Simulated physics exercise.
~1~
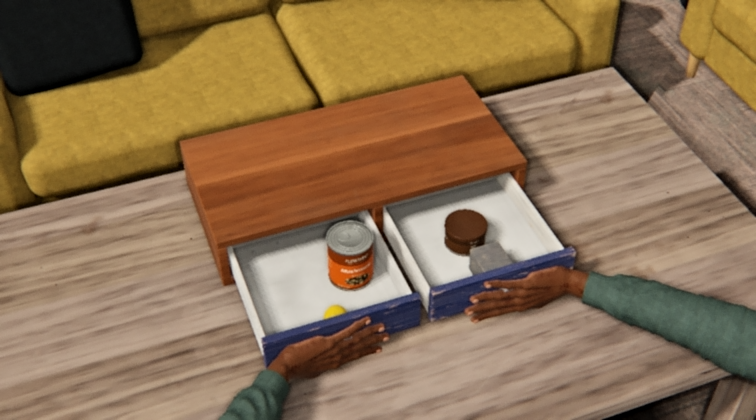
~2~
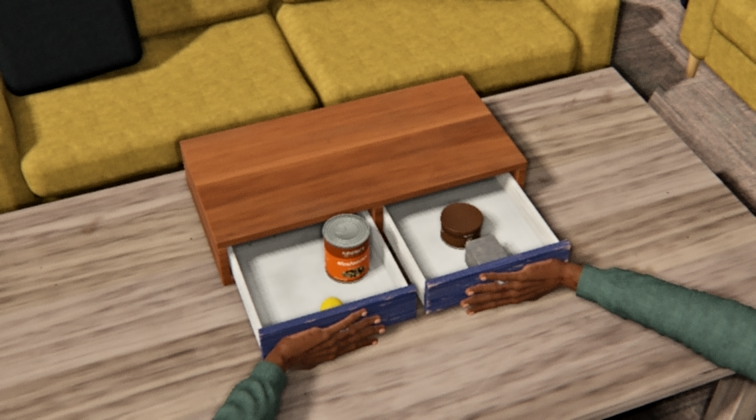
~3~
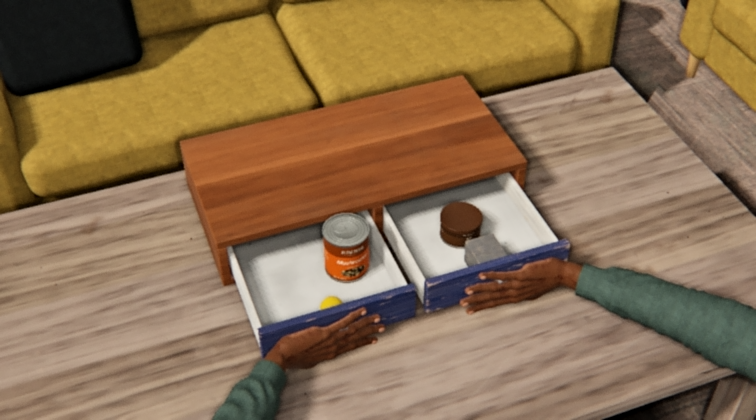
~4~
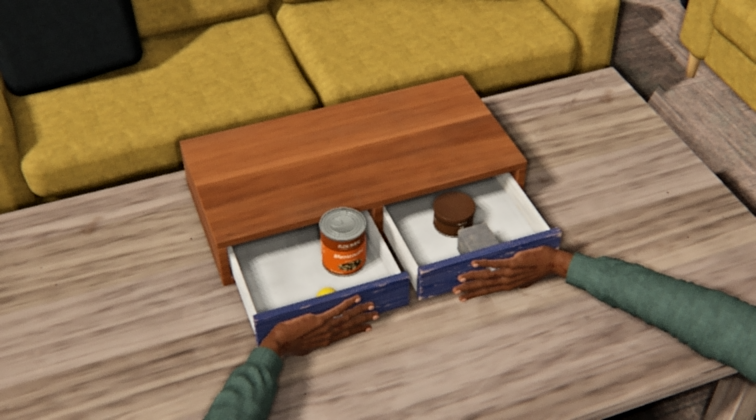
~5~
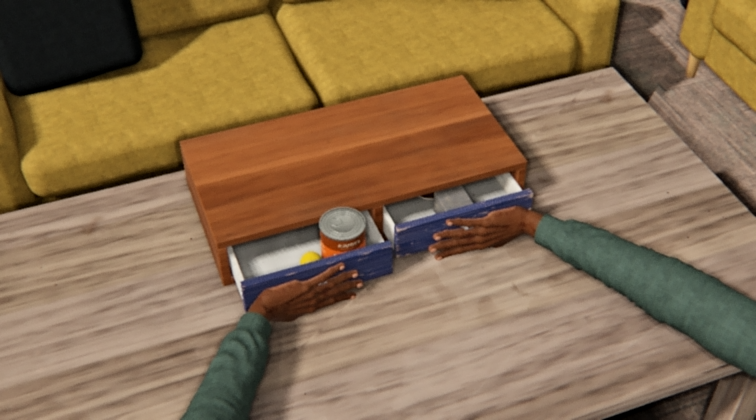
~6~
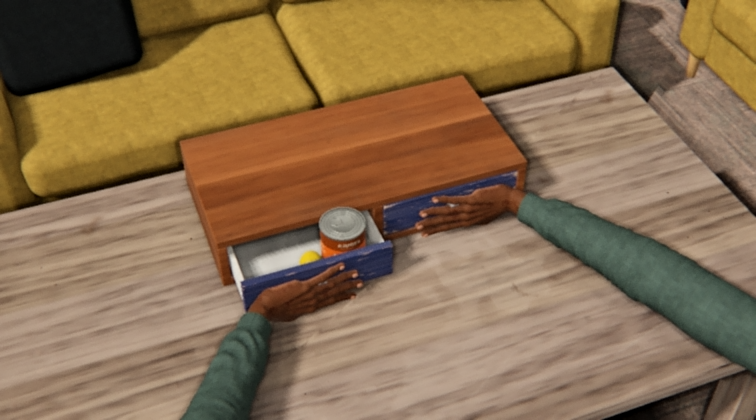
A wooden chest with two open, blue-fronted drawers sits on a pale wood table before a yellow sofa, seen from above at an angle. The left drawer holds an orange can with a grey lid and a small yellow lemon, while the right holds a round brown pot and a grey block. Two hands in green sleeves press the fronts, easing both drawers slowly inward. The right drawer then slides further, its contents passing under the chest top, and shuts flush. The left stops with the can near the chest's edge and remains ajar, can and lemon still showing.
